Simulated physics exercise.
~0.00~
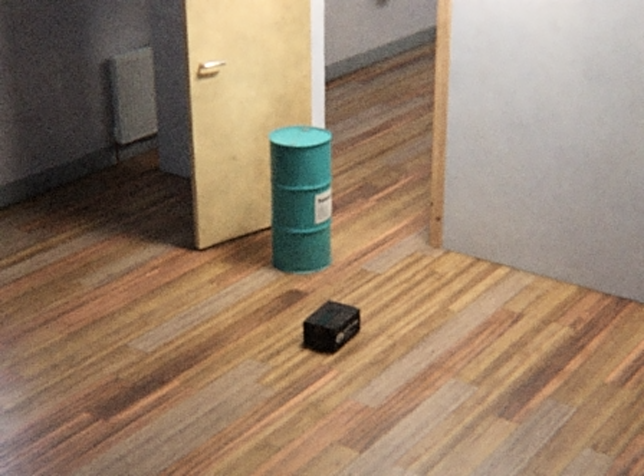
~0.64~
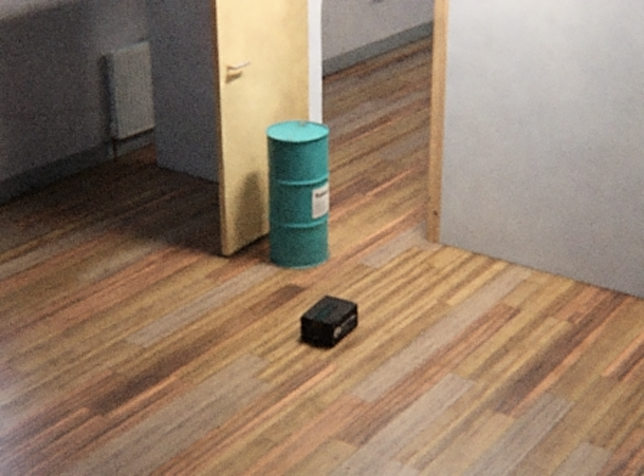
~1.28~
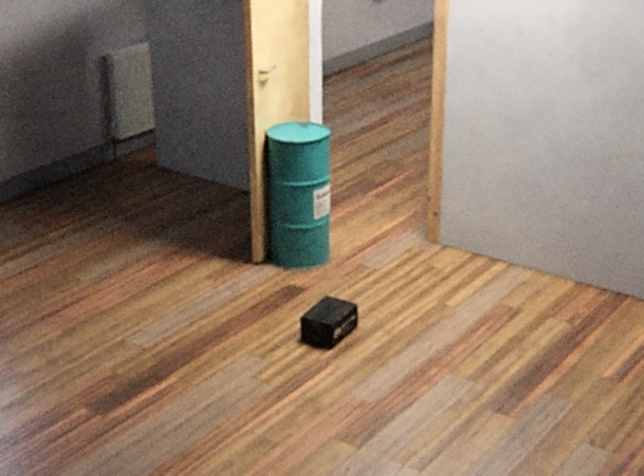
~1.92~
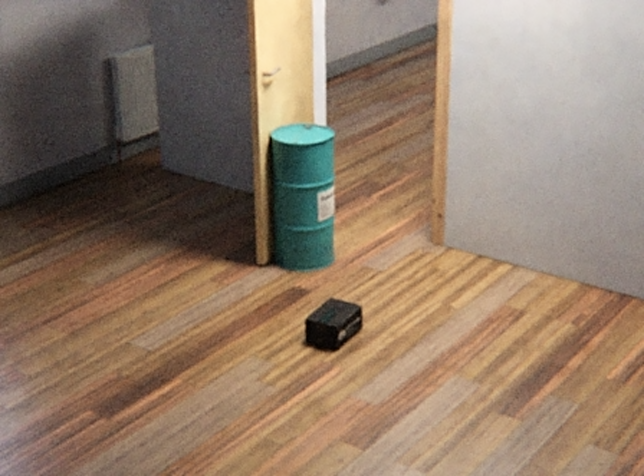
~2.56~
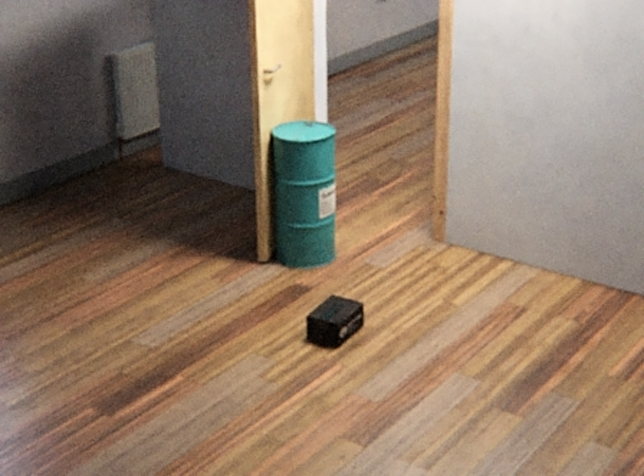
In a room with a wooden floor, a pale yellow door swung partway toward a turquoise drum standing by the doorway, with a small black box in front, then stopped beside the drum, still open, while both objects stayed put.
